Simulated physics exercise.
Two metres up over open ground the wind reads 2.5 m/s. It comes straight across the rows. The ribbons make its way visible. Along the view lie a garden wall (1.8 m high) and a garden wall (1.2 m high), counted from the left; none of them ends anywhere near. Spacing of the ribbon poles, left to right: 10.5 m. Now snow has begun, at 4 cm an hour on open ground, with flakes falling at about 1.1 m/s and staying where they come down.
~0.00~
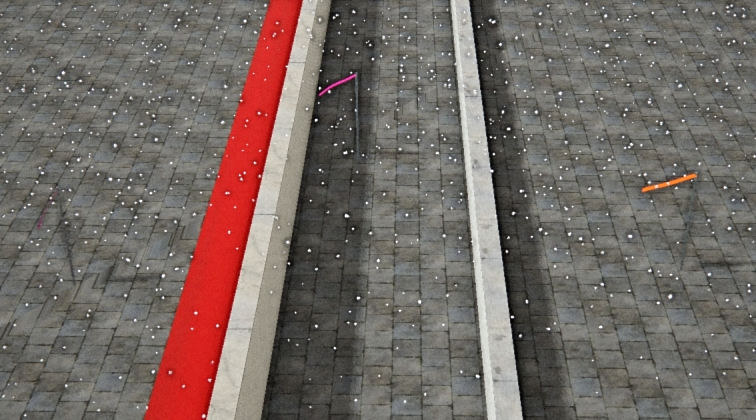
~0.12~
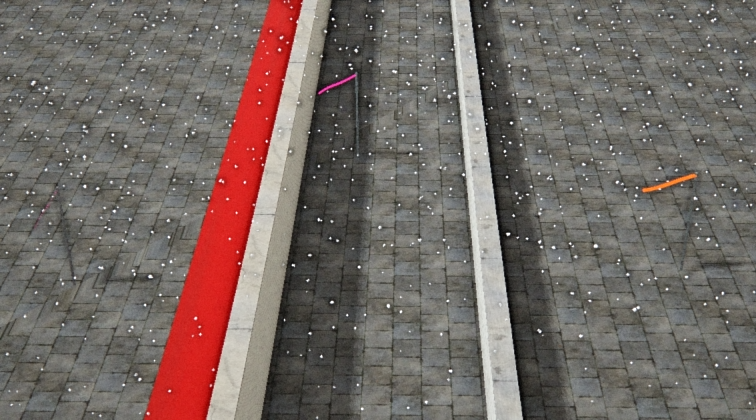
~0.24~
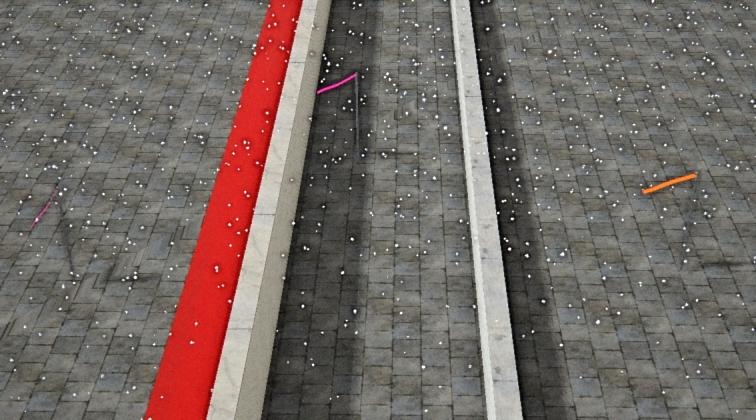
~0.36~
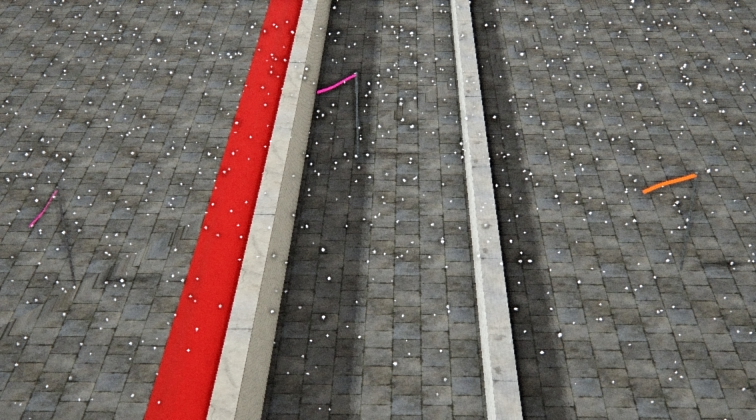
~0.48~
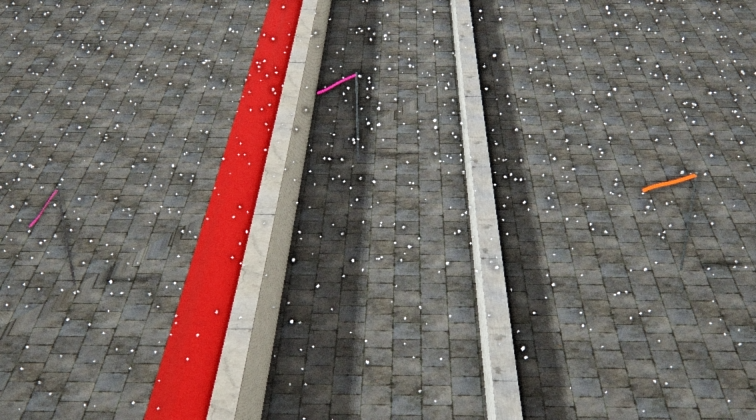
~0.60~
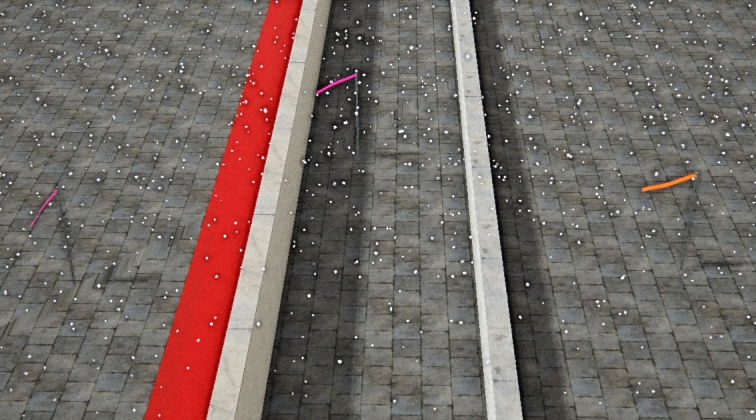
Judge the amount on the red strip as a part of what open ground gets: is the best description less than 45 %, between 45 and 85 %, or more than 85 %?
The best description is over 85 %.
In 10 minutes the red strip collects 6 mm against 7 mm in the open.
In 30 minutes the red strip collects 19 mm against 20 mm in the open.
In 60 minutes the red strip collects 39 mm against 40 mm in the open, so the red strip has 97 % of the open amount; the left half of it has 95 %, the right half 99 %.
